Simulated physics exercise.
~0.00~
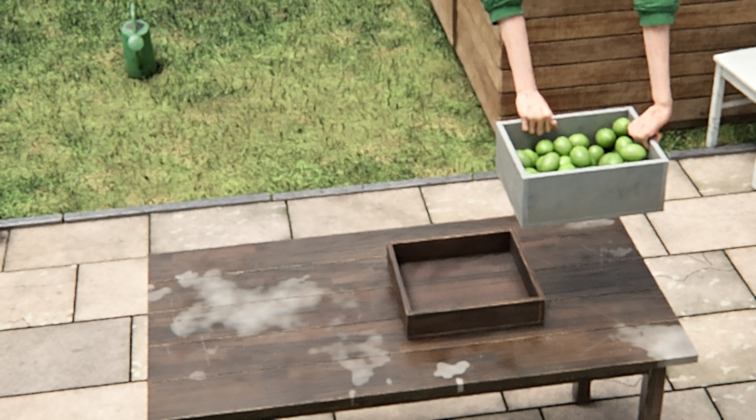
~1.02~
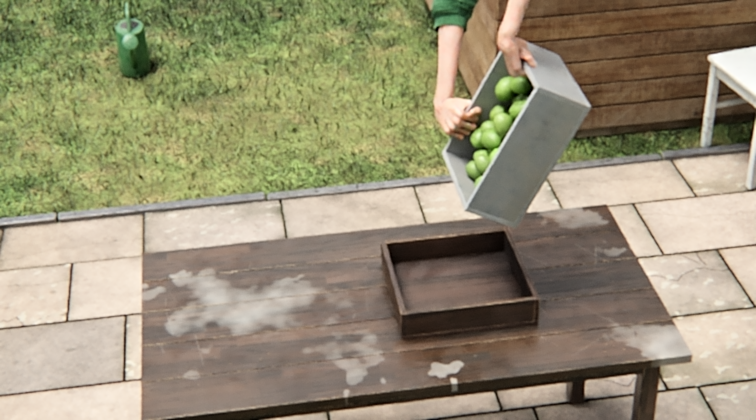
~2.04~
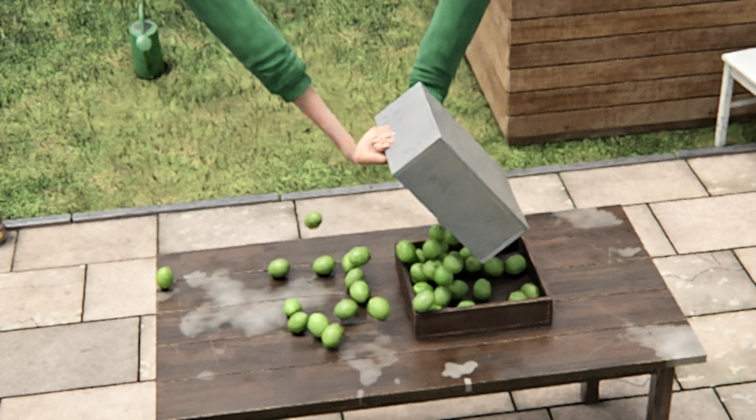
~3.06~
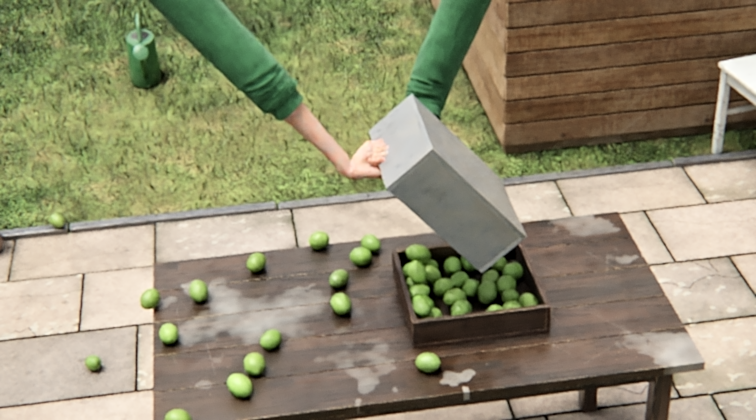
A grey box full of round green fruit is held by two green-sleeved arms above a weathered dark wooden table, seen from above on a paved patio beside grass. An empty, shallow wooden carton sits on the table, with a green watering can on the lawn and a planked wooden structure behind. The hands swing the box left and tip it steeply over the carton. The fruit tumbles out, heaping in the carton while many scatter leftwards across the table. Finally the box stays upturned, with the carton well filled, other fruit strewn over the tabletop and a few beyond it.
